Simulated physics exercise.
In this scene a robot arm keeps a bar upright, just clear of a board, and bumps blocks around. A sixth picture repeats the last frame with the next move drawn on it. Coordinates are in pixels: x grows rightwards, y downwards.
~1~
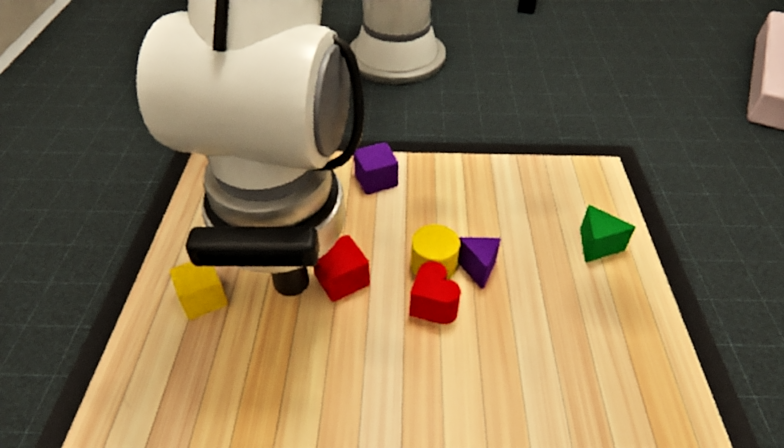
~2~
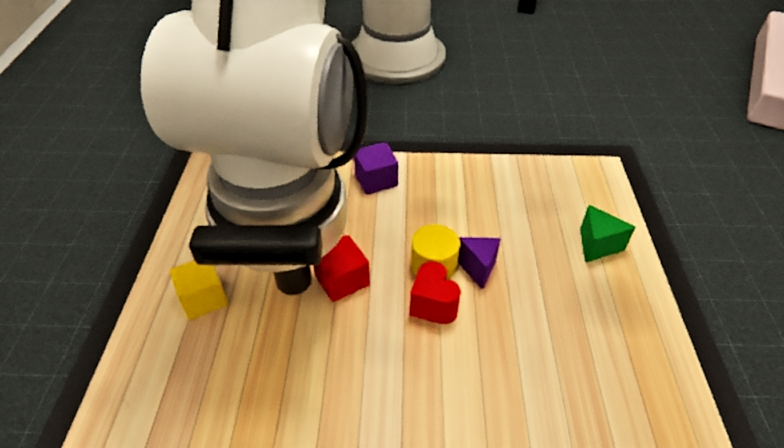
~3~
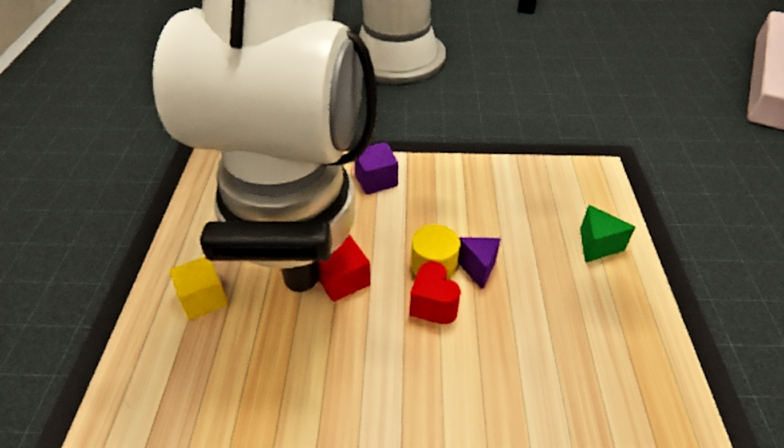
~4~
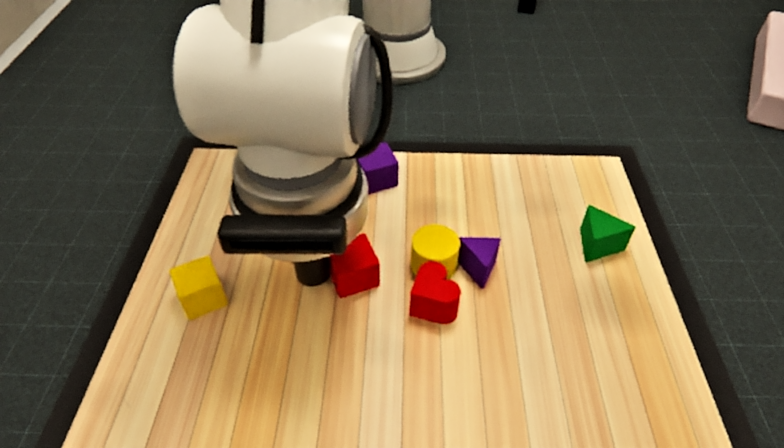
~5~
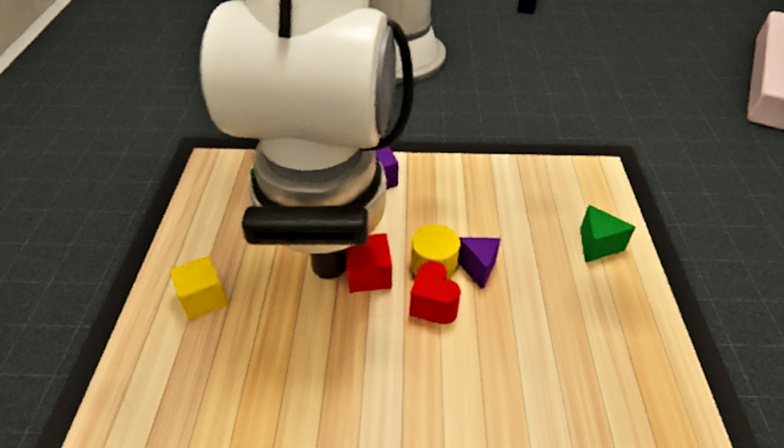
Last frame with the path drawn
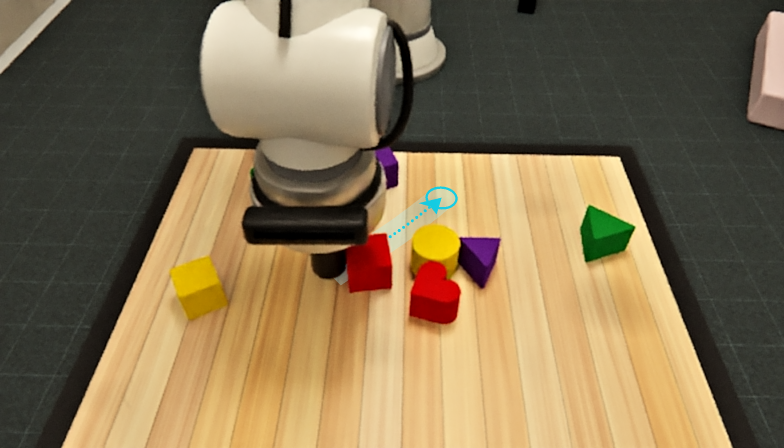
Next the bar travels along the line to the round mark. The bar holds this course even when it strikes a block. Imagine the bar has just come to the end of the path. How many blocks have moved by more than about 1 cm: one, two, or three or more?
Blocks moved: Three or more.
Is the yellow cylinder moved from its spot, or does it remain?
The result: It moves.
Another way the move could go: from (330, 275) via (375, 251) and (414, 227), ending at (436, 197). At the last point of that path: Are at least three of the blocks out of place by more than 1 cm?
In short: Yes.
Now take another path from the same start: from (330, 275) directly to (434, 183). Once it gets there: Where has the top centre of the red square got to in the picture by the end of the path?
I'd expect the centre of its top face to be at (389, 243).
Path on the board, from (330, 275) through (372, 248) and (410, 223) to (442, 198).
The first path, step by step. One third of the way, bar at (372, 239); red square at (406, 238), turned 35° clockwise; yellow cylinder at (456, 242); purple triangle at (493, 247), turned 30° clockwise.
Two thirds of the way, bar at (411, 213); red square at (417, 234), turned 55° clockwise; yellow cylinder at (468, 245); purple triangle at (505, 250), turned 35° clockwise.
At the end, bar at (442, 189); red square at (417, 234), turned 55° clockwise; purple square in place; yellow cylinder at (468, 245); purple triangle at (505, 250), turned 35° clockwise.
